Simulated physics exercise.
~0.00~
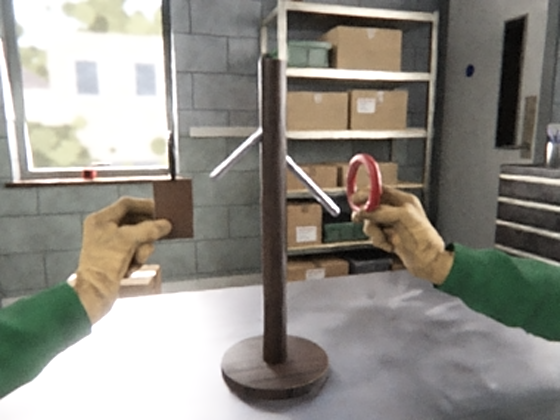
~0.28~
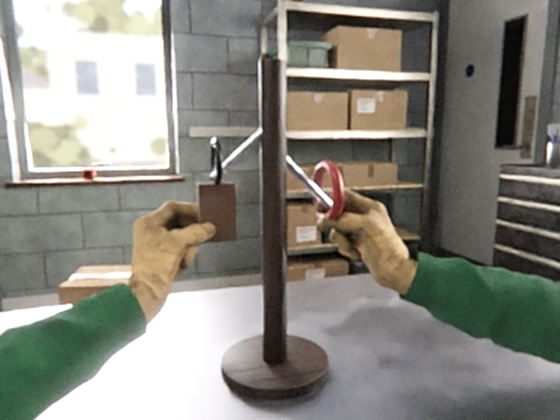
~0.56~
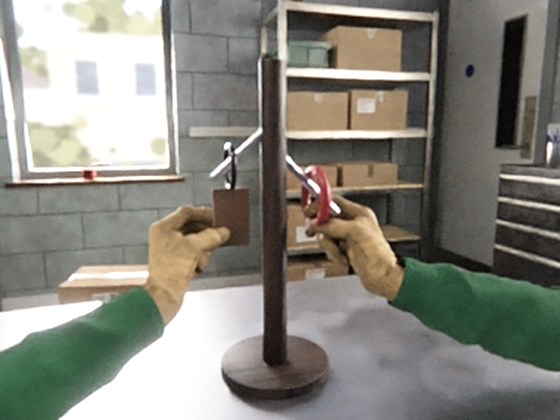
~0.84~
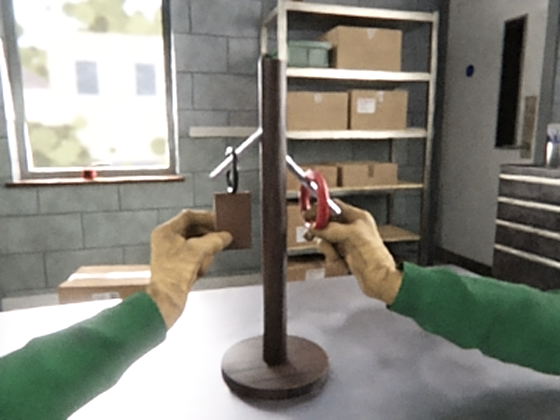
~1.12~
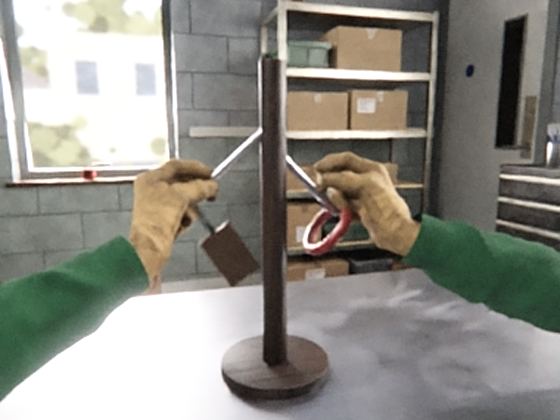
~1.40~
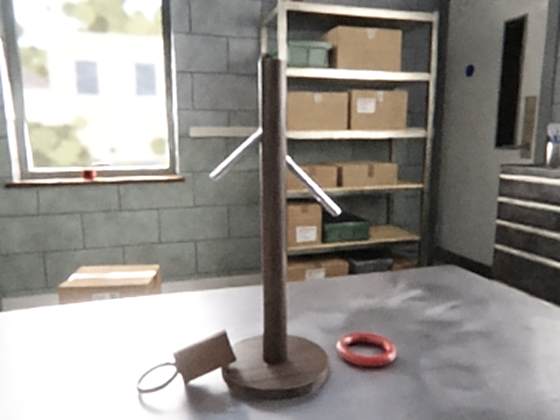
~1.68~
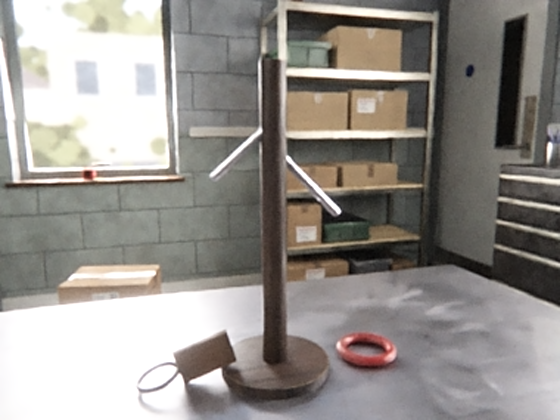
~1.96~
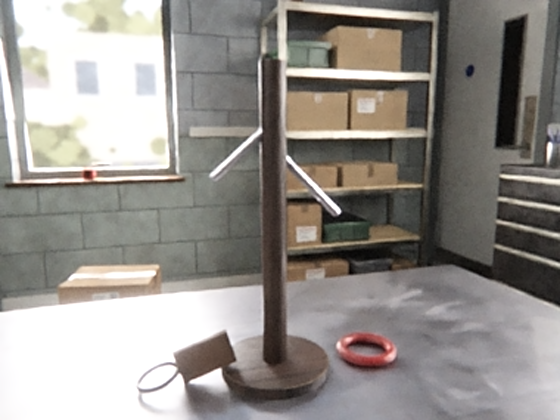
Two gloved hands bring a brown tag and red ring to sloping pegs; both drop.
